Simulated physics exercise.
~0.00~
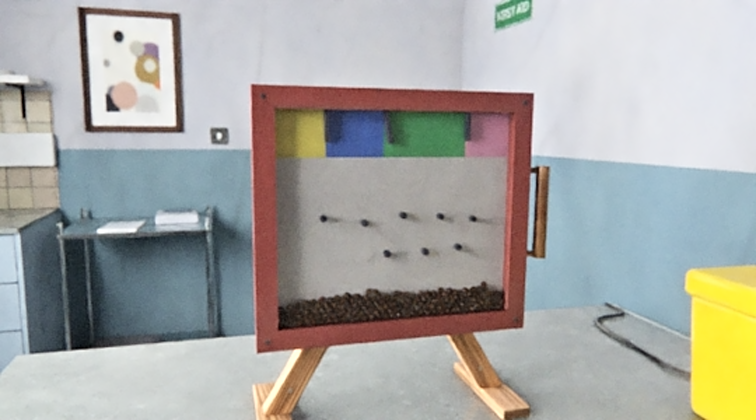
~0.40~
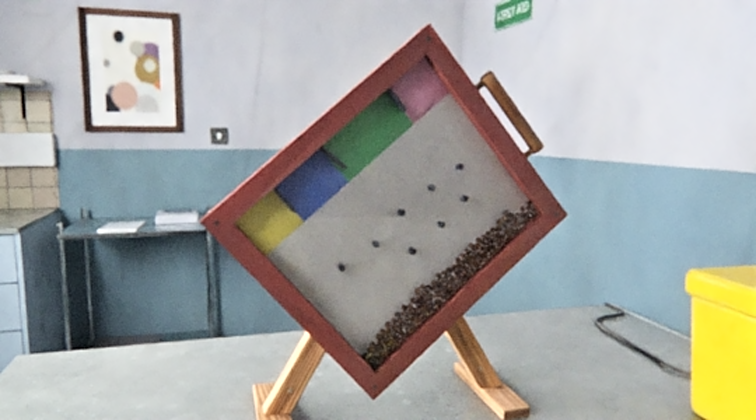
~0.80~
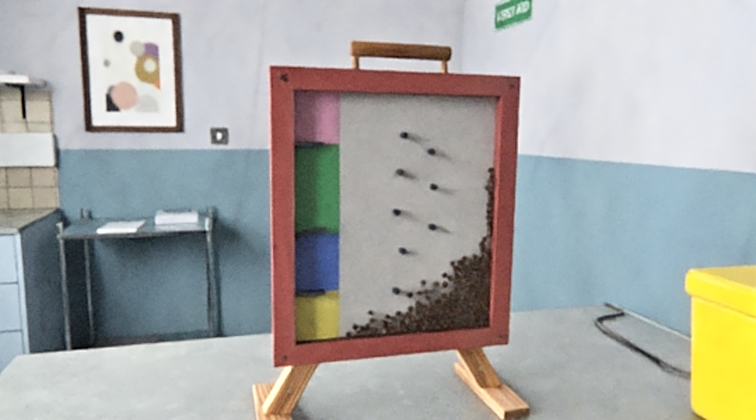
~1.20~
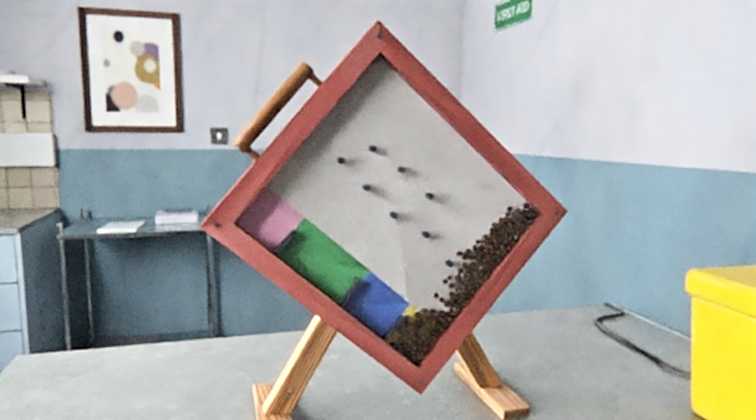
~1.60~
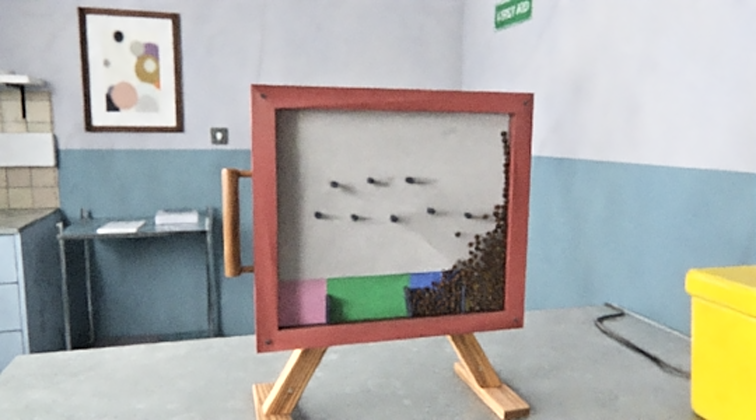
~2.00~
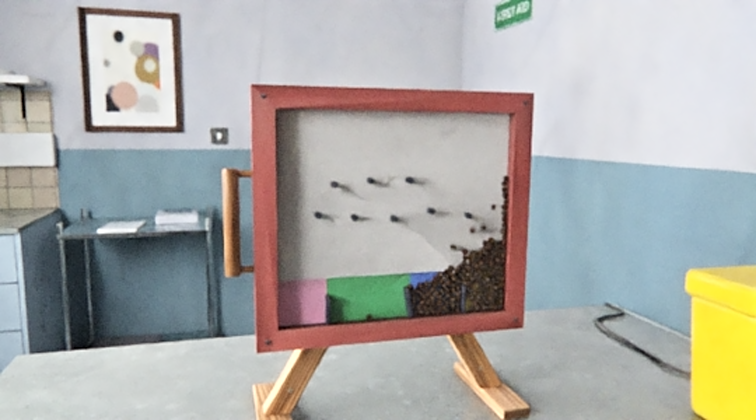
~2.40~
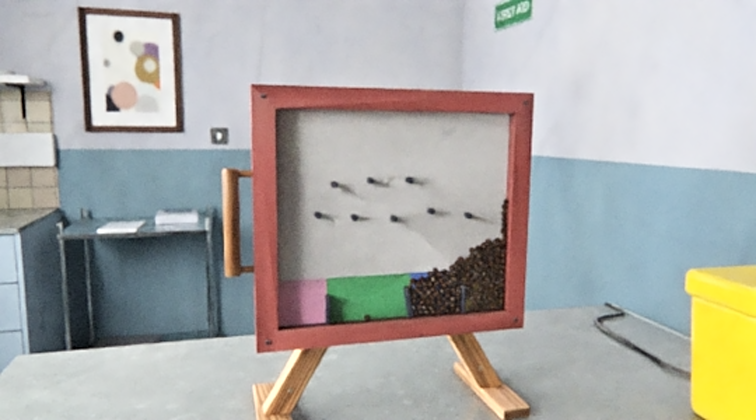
In a room with grey and teal walls, a red-framed box stands on wooden legs on a grey table, dark round pills lying along its bottom beneath four coloured pockets. The box turns steadily anticlockwise, and the pills bank up toward the lower right as its handle swings over the top. It keeps turning until it is upside down, the pockets now at the bottom and the pills piled steeply against the right side. The turning stops, and the heap slumps leftward. It settles into a slope over the blue and yellow pockets, while pink and green stay almost clear.
